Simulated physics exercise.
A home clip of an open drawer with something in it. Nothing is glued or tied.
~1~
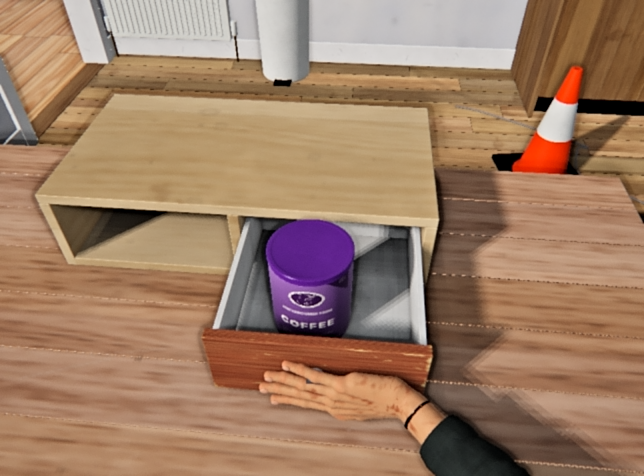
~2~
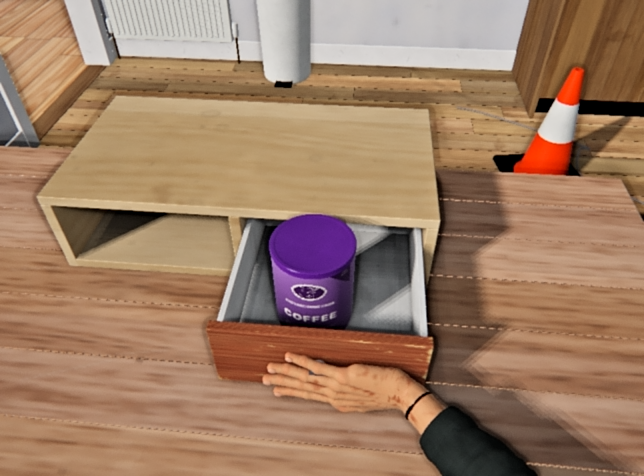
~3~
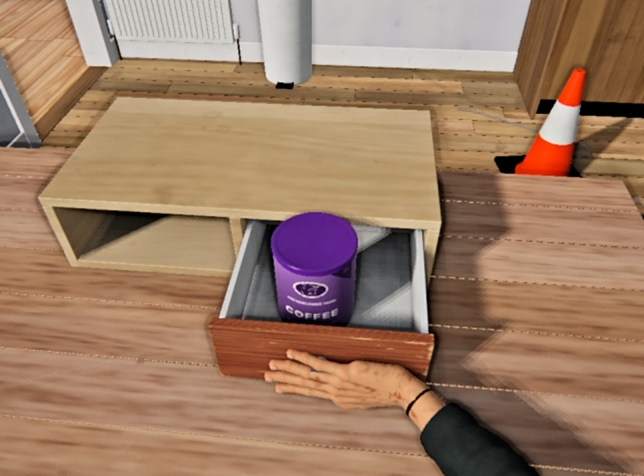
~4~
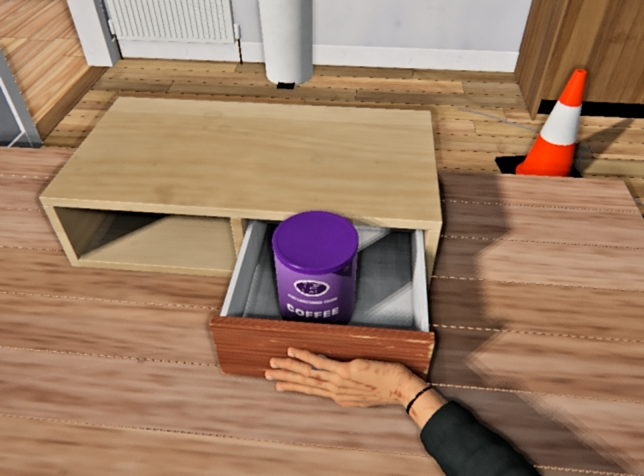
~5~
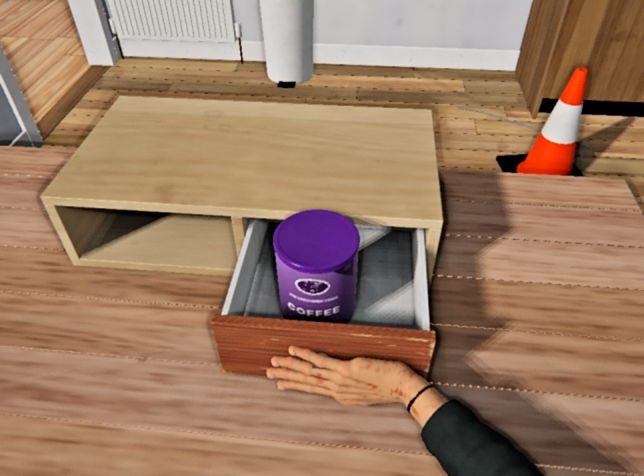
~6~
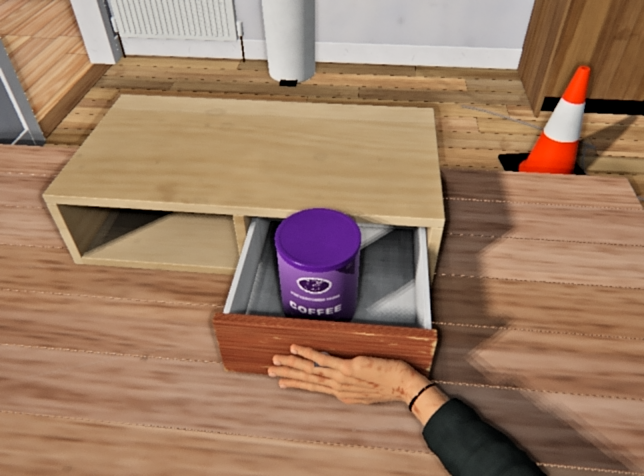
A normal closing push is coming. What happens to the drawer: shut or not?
Here the drawer jams.
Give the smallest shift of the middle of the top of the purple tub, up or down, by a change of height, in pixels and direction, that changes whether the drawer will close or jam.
A shift of 20 pixels, going down.
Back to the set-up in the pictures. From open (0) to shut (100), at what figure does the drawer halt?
Some 35 per cent of the way.
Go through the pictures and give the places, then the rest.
In the first picture, drawer (326, 284) wide open; purple tub (311, 286).
In the second picture, drawer (328, 278) wide open; chest (257, 184).
In the third picture, drawer (330, 277) wide open; purple tub (315, 278).
In the fourth picture, drawer (330, 275) wide open; chest (259, 185).
In the fifth picture, drawer (331, 274) wide open; purple tub (317, 275).
In the sixth picture, drawer (333, 272) wide open; chest (262, 183).
Then, 0.28 s after the last picture, drawer starting in.
Then, 0.46 s after the last picture, drawer about half in.
At rest, the drawer stays ajar.
